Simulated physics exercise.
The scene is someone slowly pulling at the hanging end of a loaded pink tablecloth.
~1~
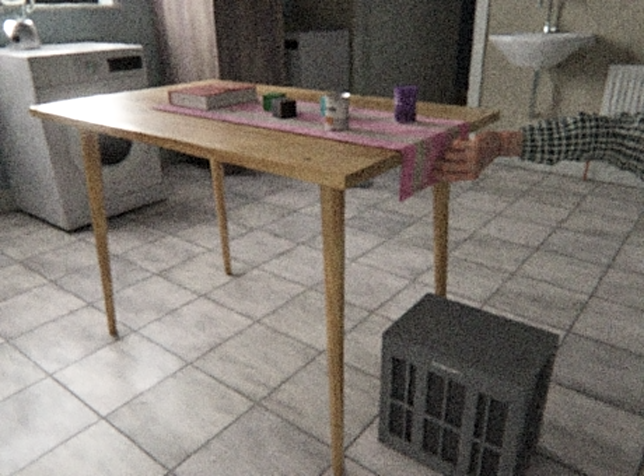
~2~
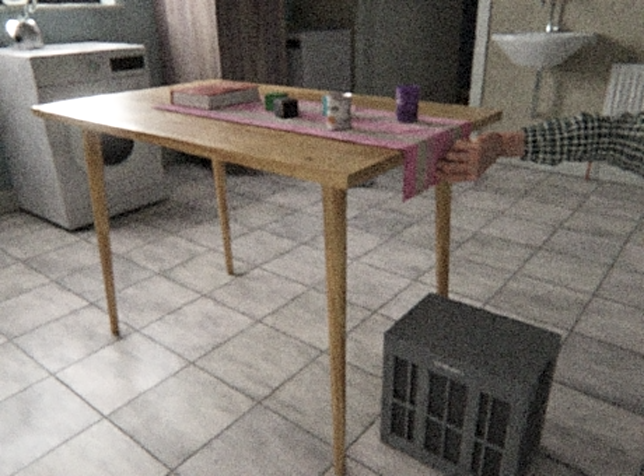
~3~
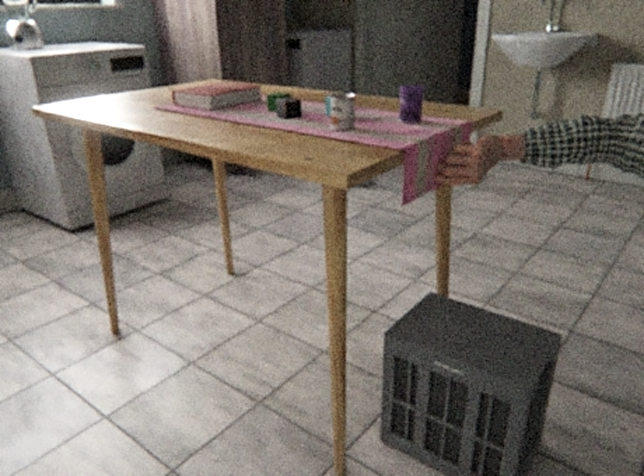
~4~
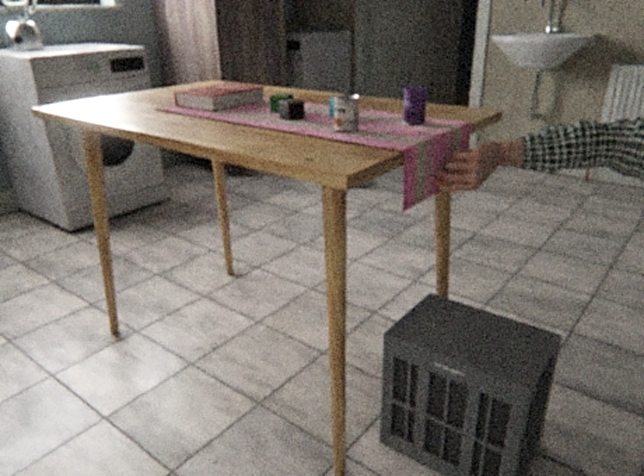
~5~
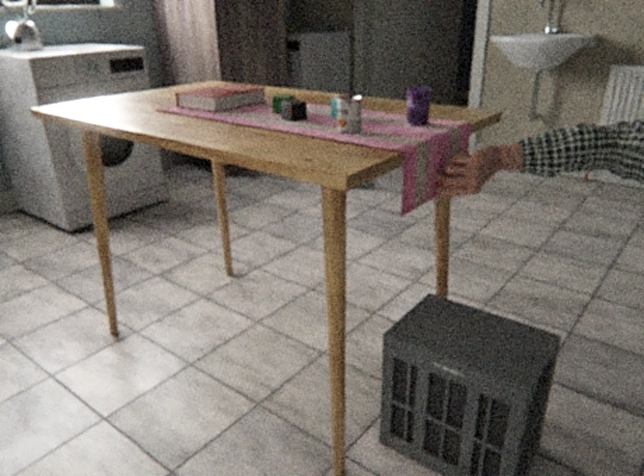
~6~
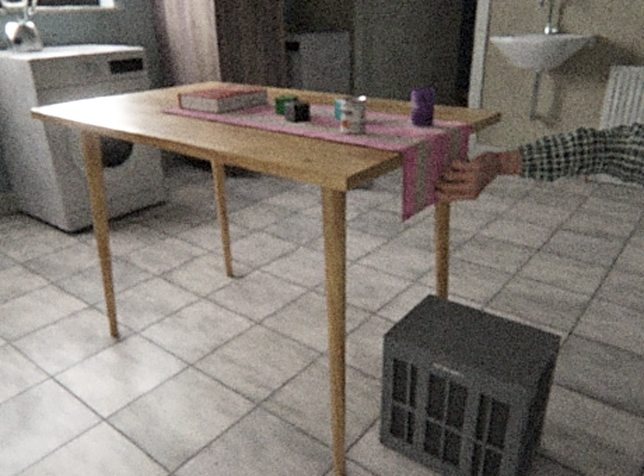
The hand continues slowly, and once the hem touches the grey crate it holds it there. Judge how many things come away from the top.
Three leave.
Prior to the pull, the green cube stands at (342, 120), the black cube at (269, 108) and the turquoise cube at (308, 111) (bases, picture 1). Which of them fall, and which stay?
My call: The green cube takes a tumble; the black cube hangs on; the turquoise cube hangs on.
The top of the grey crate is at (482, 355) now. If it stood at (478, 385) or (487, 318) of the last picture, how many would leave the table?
Counts: 4 / 2.
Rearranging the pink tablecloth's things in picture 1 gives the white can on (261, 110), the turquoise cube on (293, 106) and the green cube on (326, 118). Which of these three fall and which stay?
Note: White can kept on top; turquoise cube kept on top; green cube lost.
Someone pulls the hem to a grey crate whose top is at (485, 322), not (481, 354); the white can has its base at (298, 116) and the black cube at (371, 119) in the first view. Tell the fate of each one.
As for the white can, it stays in place; as for the black cube, it leaves the top.
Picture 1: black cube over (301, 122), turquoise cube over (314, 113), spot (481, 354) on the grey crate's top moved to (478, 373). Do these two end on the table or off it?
Here's what happens: The black cube leaves its perch, the turquoise cube leaves its perch.
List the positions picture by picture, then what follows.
The first picture shows hem (399, 202); purple can (406, 87); white can (337, 95); turquoise cube (333, 96); black cube (284, 99); green cube (274, 93); top of the crate (481, 354).
The second picture shows hem (402, 203); purple can (408, 87).
The third picture shows hem (401, 206); white can (343, 95).
The fourth picture shows hem (402, 212); turquoise cube (341, 98); top of the crate (483, 354).
The fifth picture shows hem (401, 217); black cube (294, 101).
The sixth picture shows hem (401, 223); purple can (424, 90); white can (353, 99); turquoise cube (347, 99); black cube (297, 102); green cube (286, 96).
Soon after, hem near (435, 235); all still up.
After that, hem near (433, 280); purple can and white can gone.
And then, hem on the crate; purple can, white can and turquoise cube gone.
In the end, hem on the crate; purple can, white can and turquoise cube gone. Over the edge go three.
